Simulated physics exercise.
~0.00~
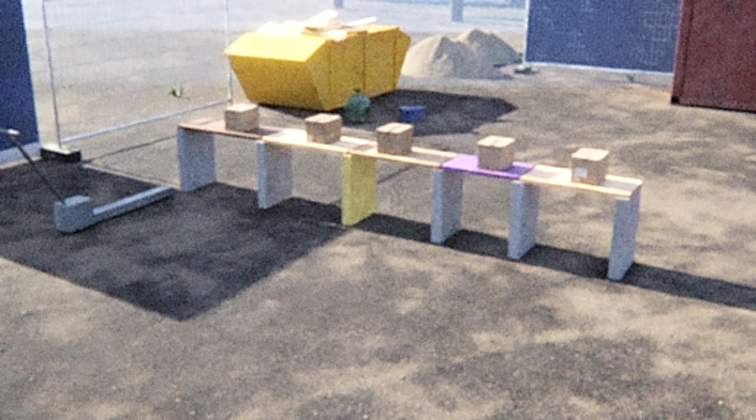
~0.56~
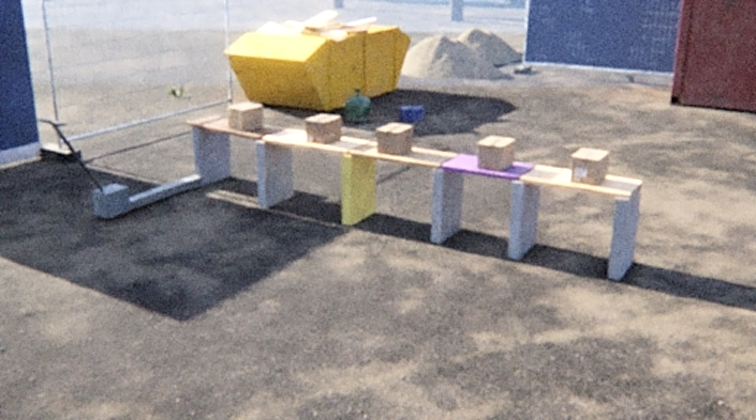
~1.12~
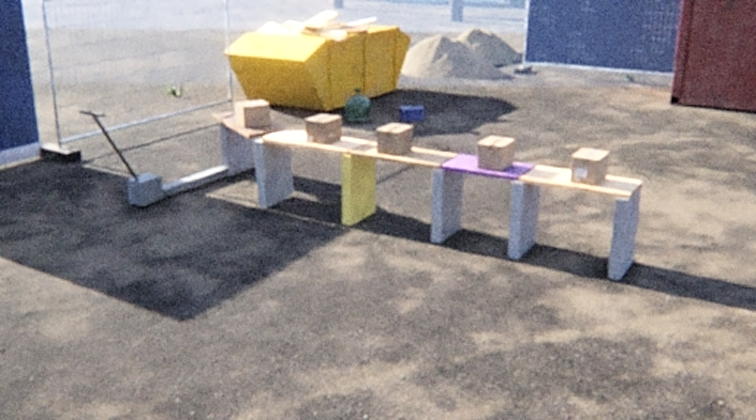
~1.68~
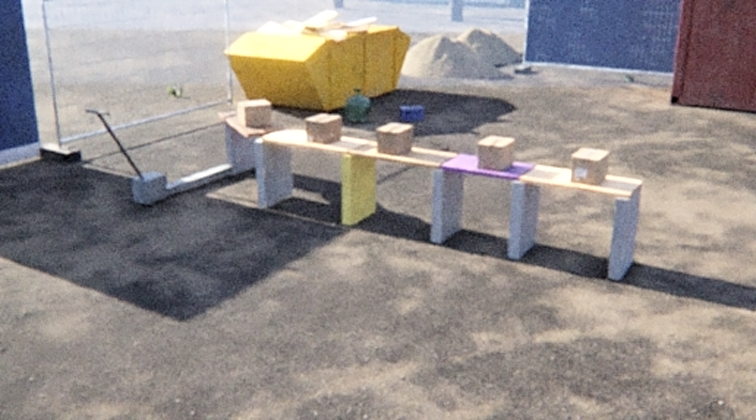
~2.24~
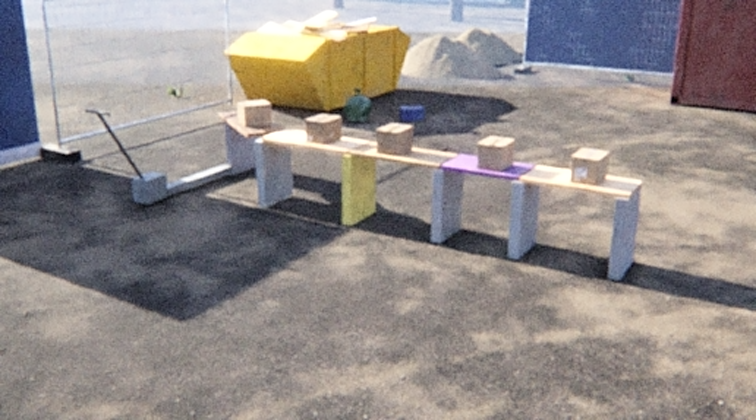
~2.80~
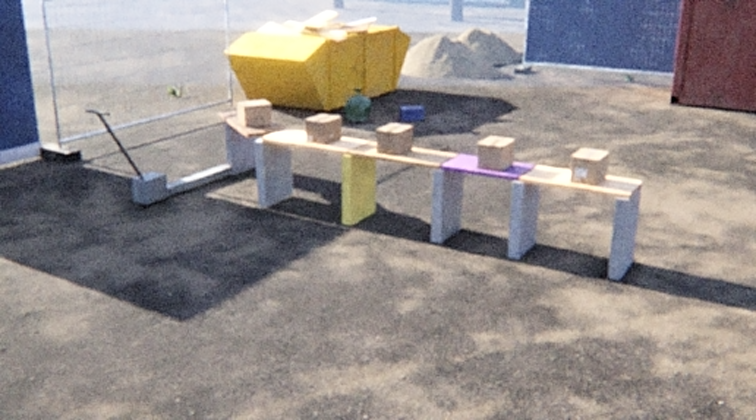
In the video, a floor jack slides right against the leftmost upright of a low row of boards topped with five cartons, pushing that upright and the end board askew before stopping, while everything stays standing, including the yellow upright and purple board.
